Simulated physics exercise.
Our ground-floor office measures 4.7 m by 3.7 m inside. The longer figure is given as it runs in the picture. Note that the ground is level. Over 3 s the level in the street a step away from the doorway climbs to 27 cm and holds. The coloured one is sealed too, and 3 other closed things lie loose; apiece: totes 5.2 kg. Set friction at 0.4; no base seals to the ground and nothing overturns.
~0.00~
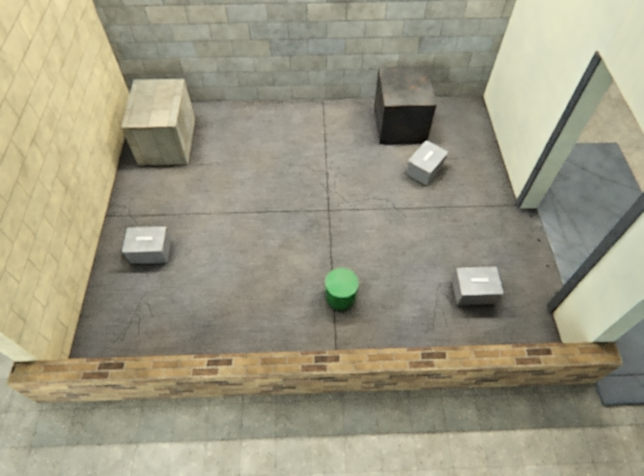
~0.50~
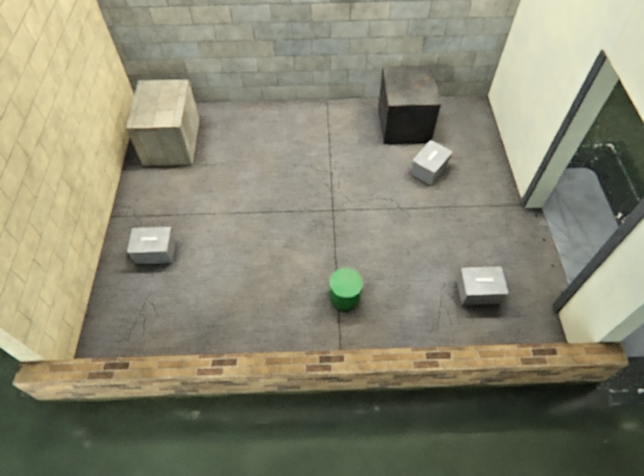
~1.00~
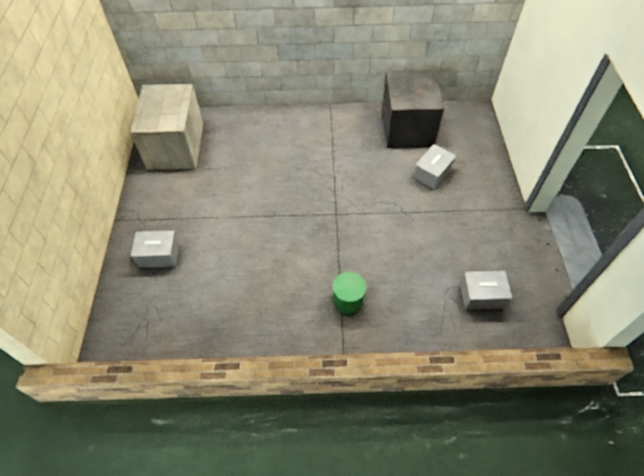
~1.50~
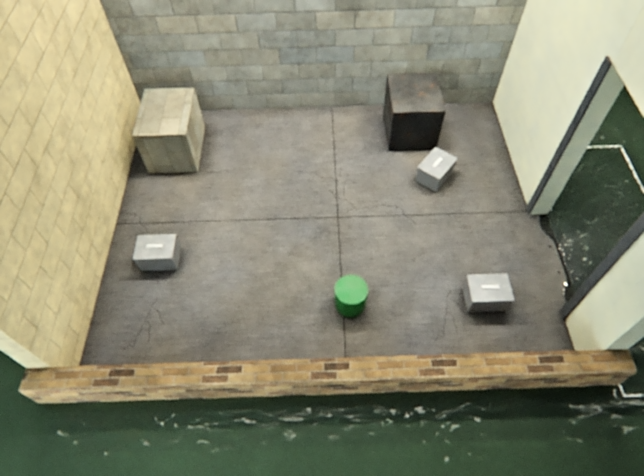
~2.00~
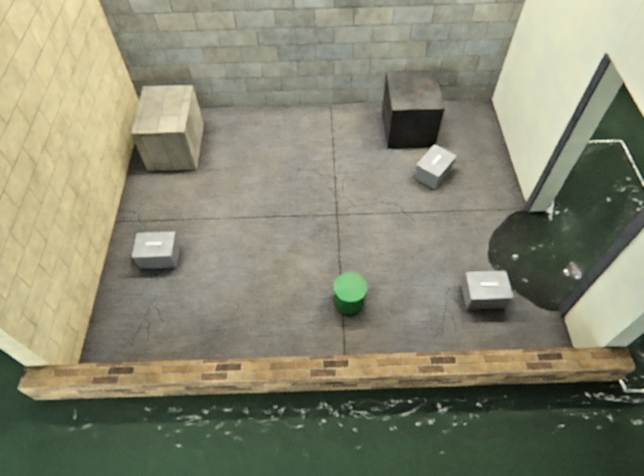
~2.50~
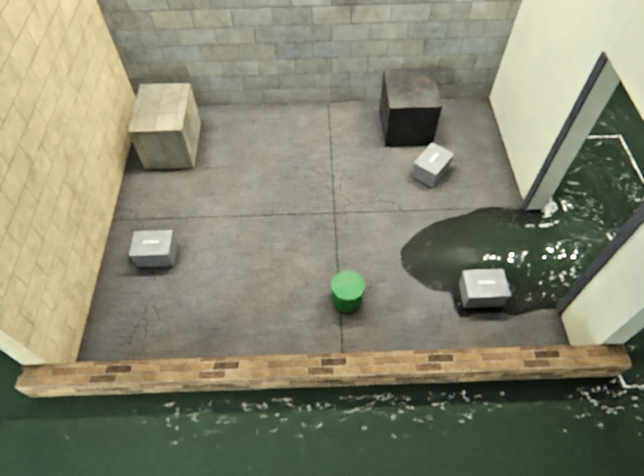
Ground-floor office with a green pail and scattered boxes, dark green water covering the ground outside, then spreading in through the right-hand doorway.
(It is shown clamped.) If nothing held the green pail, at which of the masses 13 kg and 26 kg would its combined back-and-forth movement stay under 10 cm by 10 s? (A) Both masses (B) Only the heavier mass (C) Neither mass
Answer: B.
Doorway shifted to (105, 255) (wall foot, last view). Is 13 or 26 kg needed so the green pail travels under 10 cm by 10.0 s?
Answer: Only the upper mass works.
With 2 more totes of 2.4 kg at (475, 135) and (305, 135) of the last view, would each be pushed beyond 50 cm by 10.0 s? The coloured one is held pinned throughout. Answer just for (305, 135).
Result: Exceeds it.
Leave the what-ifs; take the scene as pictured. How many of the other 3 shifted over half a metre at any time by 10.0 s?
I count 2.
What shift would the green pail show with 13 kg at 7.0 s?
It would be some 60 cm from its spot.
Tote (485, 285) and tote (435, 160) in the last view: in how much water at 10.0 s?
Some 15 cm at the first, some 6 cm at the second.
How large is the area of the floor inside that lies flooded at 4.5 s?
Near 12.0 m2 in all.
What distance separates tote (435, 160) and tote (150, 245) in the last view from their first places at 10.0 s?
30 cm and 120 cm respectively.
After 3.5 s the green pail would be 0 cm from its start with 13 kg and 0 cm from its start with 26 kg; 4 cm of water round it then.
After 4.5 s the green pail would be 19 cm from its start with 13 kg and 0 cm from its start with 26 kg; 8 cm of water round it then.
After 7.0 s the green pail would be 69 cm from its start with 13 kg and 0 cm from its start with 26 kg; 8 cm of water round it then.
After 10.0 s the green pail would be 83 cm from its start with 13 kg and 0 cm from its start with 26 kg; 11 cm of water round it then.
